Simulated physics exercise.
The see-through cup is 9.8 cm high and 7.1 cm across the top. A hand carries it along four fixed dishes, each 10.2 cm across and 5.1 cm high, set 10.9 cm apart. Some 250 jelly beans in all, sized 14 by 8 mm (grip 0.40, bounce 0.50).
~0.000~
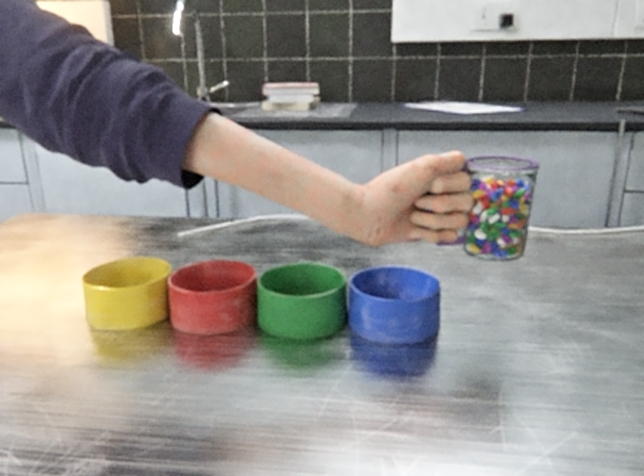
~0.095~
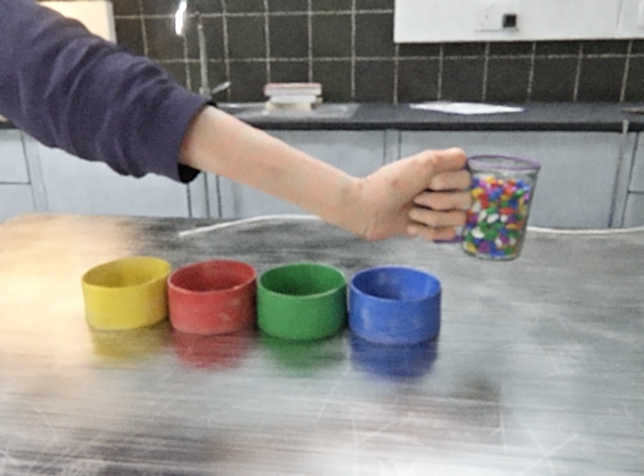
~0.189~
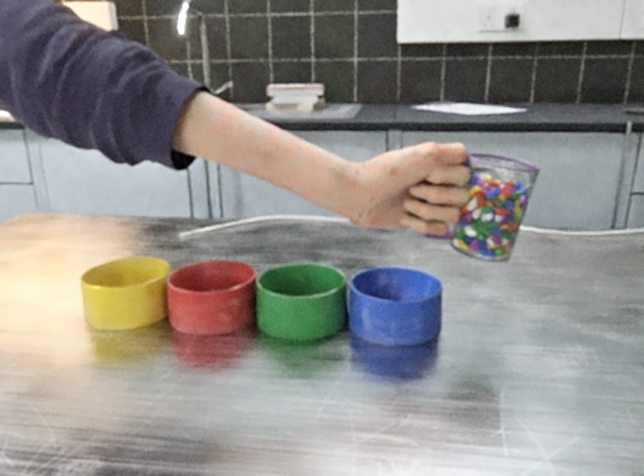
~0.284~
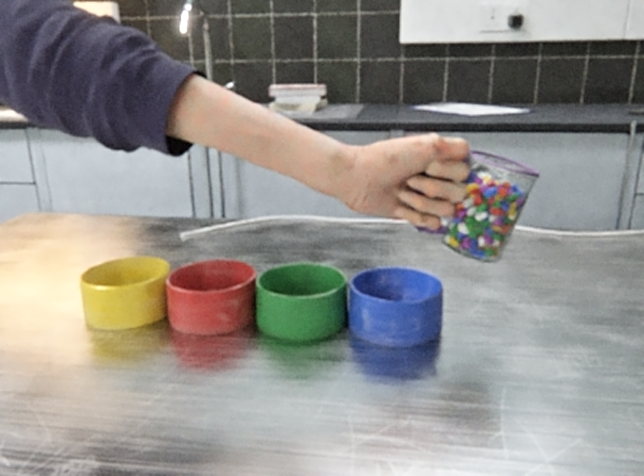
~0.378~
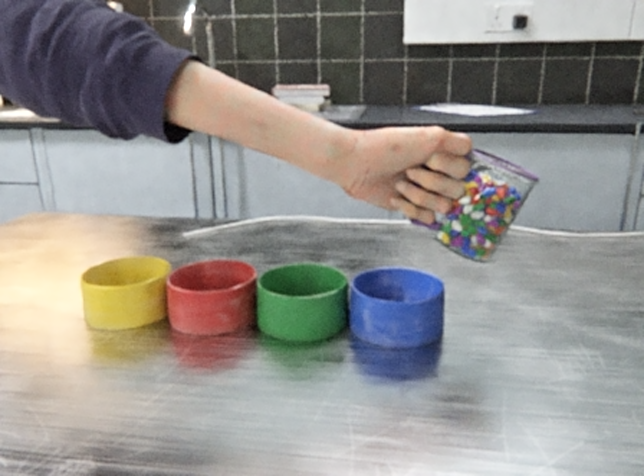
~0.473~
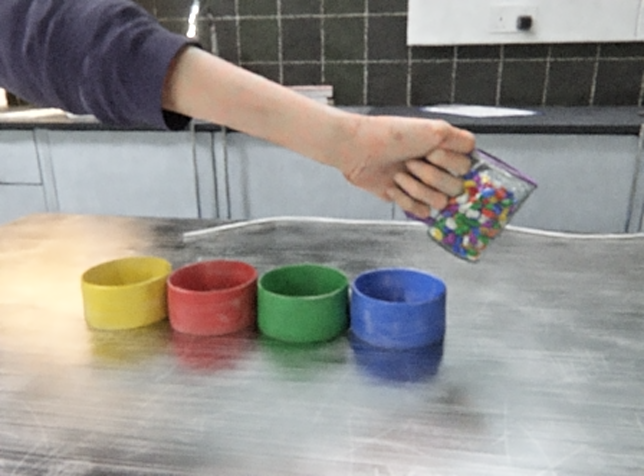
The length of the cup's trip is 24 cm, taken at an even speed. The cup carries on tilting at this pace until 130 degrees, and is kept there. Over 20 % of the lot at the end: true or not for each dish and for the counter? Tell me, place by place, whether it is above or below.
Red dish: Below the mark; blue dish: Above the mark; green dish: Below the mark; yellow dish: Below the mark; counter: Above the mark.
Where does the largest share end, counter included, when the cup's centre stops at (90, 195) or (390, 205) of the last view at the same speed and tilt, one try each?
The winner: Blue, then blue.
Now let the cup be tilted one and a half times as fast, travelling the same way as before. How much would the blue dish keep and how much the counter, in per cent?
Shares: Blue dish 0, counter 100.
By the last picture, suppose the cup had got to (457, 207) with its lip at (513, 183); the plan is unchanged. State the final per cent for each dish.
Red 0, blue 40, green 50, yellow 0.
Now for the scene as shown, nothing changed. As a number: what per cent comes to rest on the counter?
About 30 percent.
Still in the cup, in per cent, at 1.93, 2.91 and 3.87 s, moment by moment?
Roughly 25, then 0, then 0.
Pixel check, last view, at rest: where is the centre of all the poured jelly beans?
Near (418, 315).
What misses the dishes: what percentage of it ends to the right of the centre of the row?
It's close to 100 in a hundred.
After 1.93 s, tilt 127 degrees; cup holds 25 %, blue 45 %.
After 2.91 s, tilt 130 degrees; cup holds 0 %, blue 70 %.
Then, at 3.87 s, tilt 130 degrees; cup holds 0 %, blue 70 %.
By 4.2 s all is still; red 0 %, blue 70 %, green 0 %, yellow 0 %, counter 30 %.
